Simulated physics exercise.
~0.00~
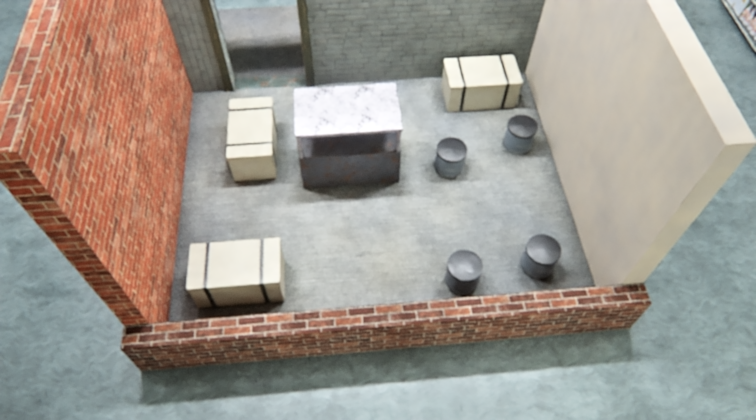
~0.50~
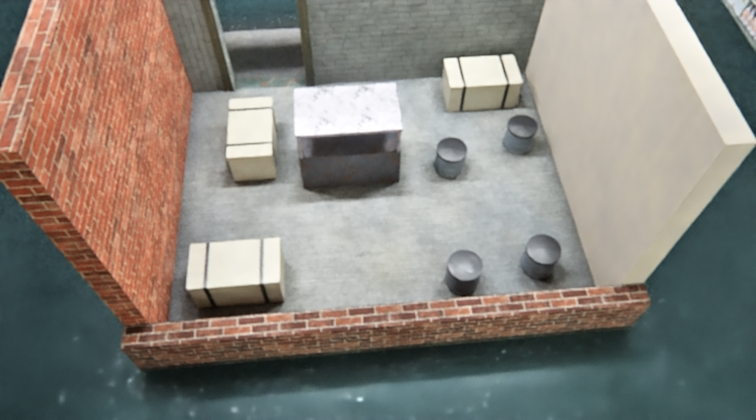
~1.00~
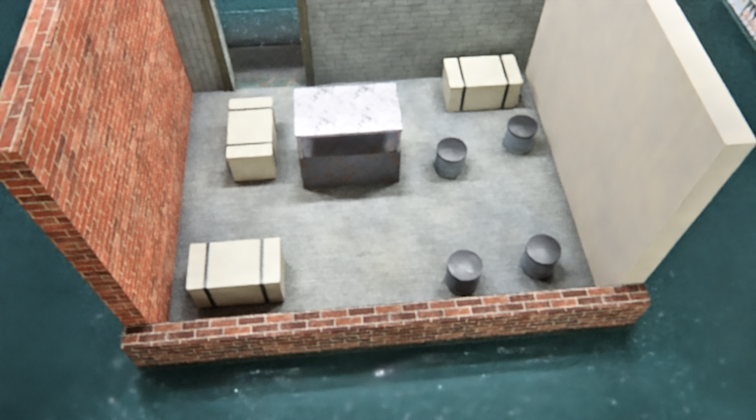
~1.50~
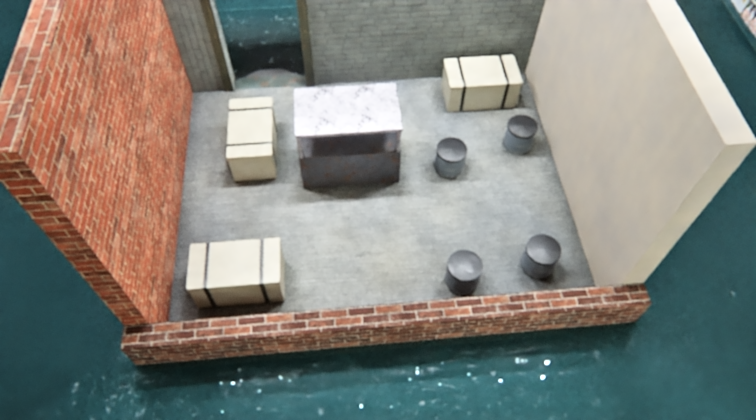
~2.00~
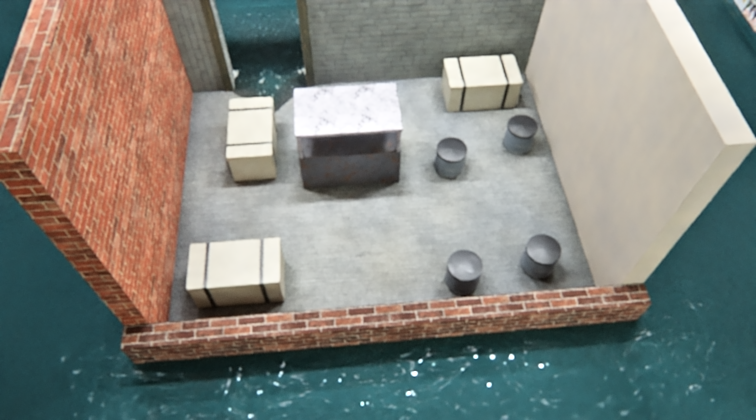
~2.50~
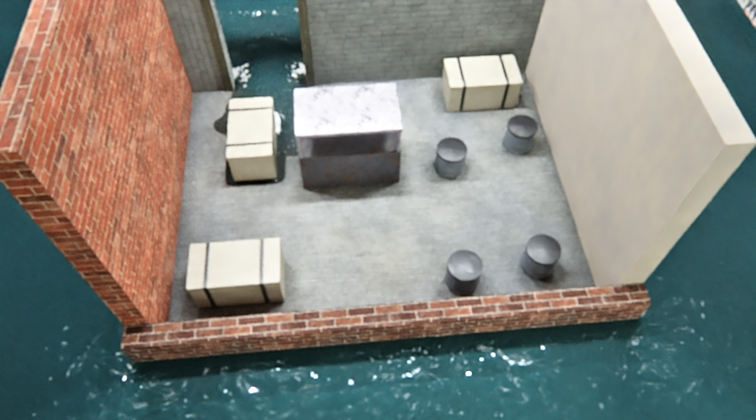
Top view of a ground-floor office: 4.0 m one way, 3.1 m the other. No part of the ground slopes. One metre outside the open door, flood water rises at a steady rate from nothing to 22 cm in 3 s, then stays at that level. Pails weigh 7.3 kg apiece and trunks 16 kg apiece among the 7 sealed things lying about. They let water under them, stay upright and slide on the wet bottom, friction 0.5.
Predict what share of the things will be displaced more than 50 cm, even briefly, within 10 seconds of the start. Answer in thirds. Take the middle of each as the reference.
One to two thirds.
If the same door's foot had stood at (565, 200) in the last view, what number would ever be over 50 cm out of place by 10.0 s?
The answer would then be 1.
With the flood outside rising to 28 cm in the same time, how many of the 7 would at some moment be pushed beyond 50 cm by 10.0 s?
In that case 7 of them.
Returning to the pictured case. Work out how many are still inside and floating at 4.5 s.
At that time the total is 1.
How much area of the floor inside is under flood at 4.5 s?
Roughly 6.5 m2.
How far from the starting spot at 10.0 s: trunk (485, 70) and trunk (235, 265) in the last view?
20 cm, 250 cm.
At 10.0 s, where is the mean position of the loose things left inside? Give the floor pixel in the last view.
Somewhere near (496, 184).
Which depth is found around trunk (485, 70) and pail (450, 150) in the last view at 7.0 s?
About 5 and 2 cm.
After 3.5 s 0 of 7 are over 50 cm from their spots; 0 afloat.
After 4.5 s 1 of 7 are over 50 cm from their spots; 1 afloat.
After 7.0 s 2 of 7 are over 50 cm from their spots; 3 afloat.
After 10.0 s 4 of 7 are over 50 cm from their spots, and 4 have been at some point; 6 afloat.
